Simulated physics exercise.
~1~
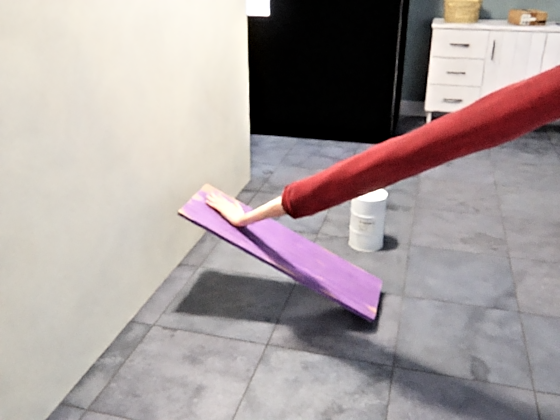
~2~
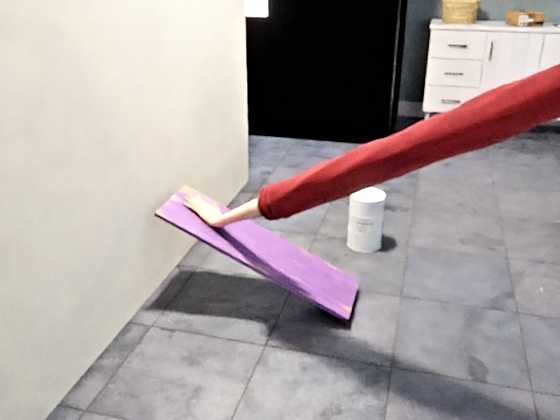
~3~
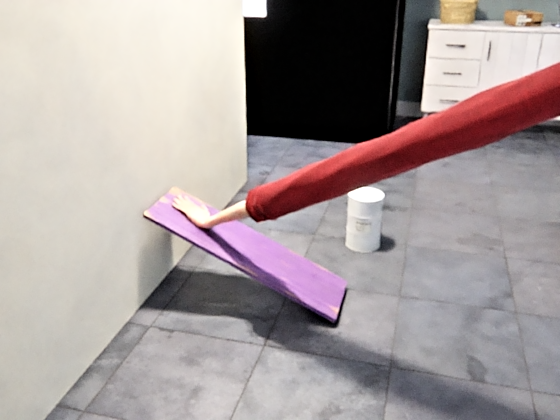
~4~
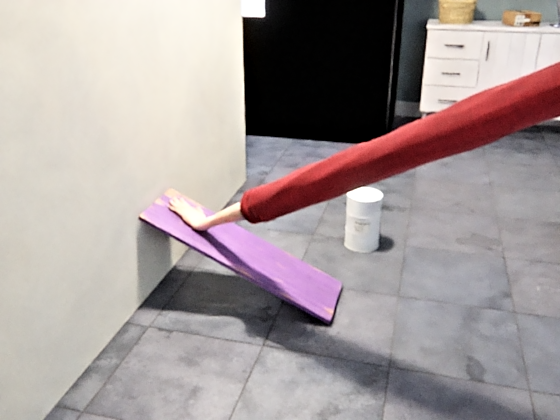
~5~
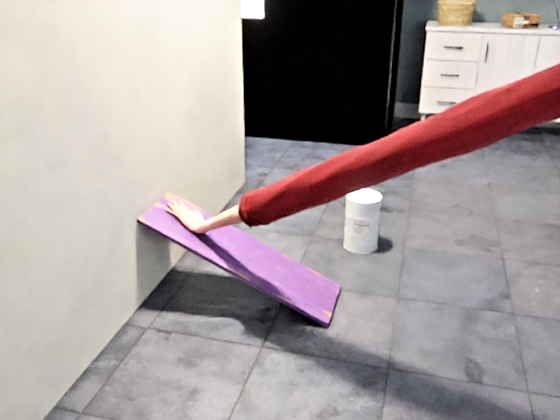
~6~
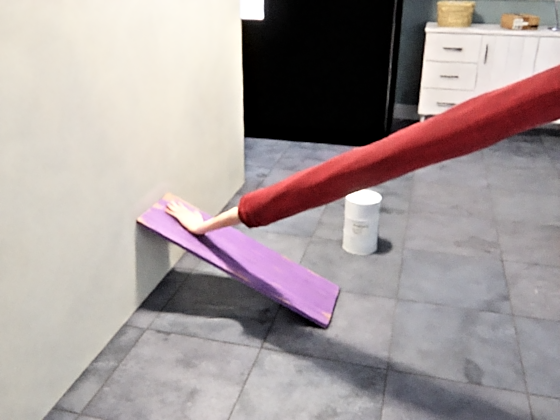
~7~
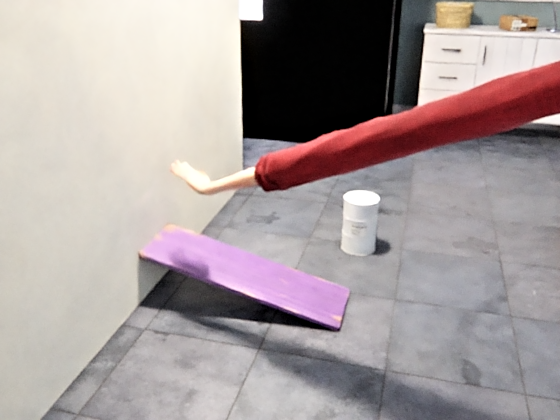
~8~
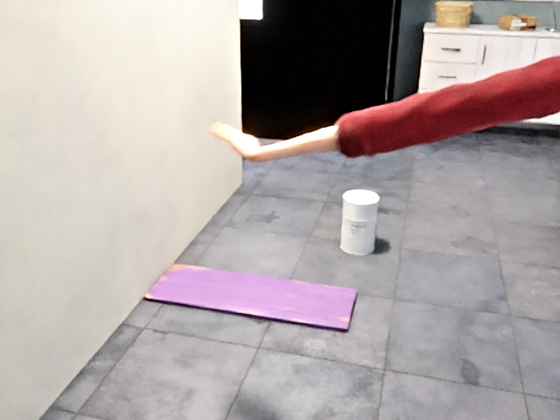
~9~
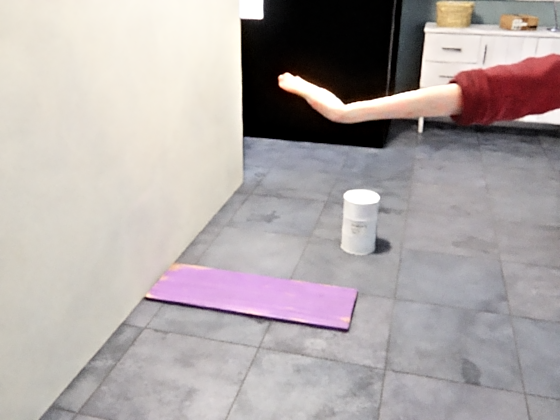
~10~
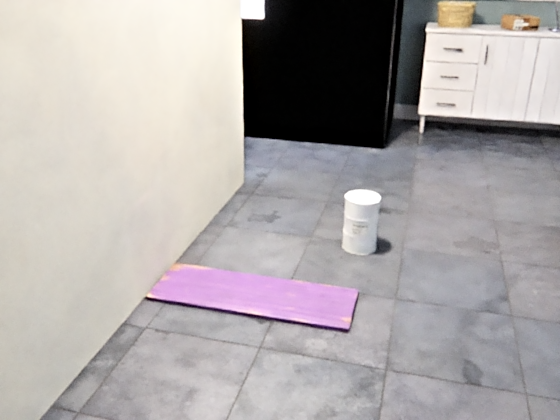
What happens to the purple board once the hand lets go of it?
The board does not stay propped against the wall. Its raised end slides down and it ends up lying flat on the tiled floor.
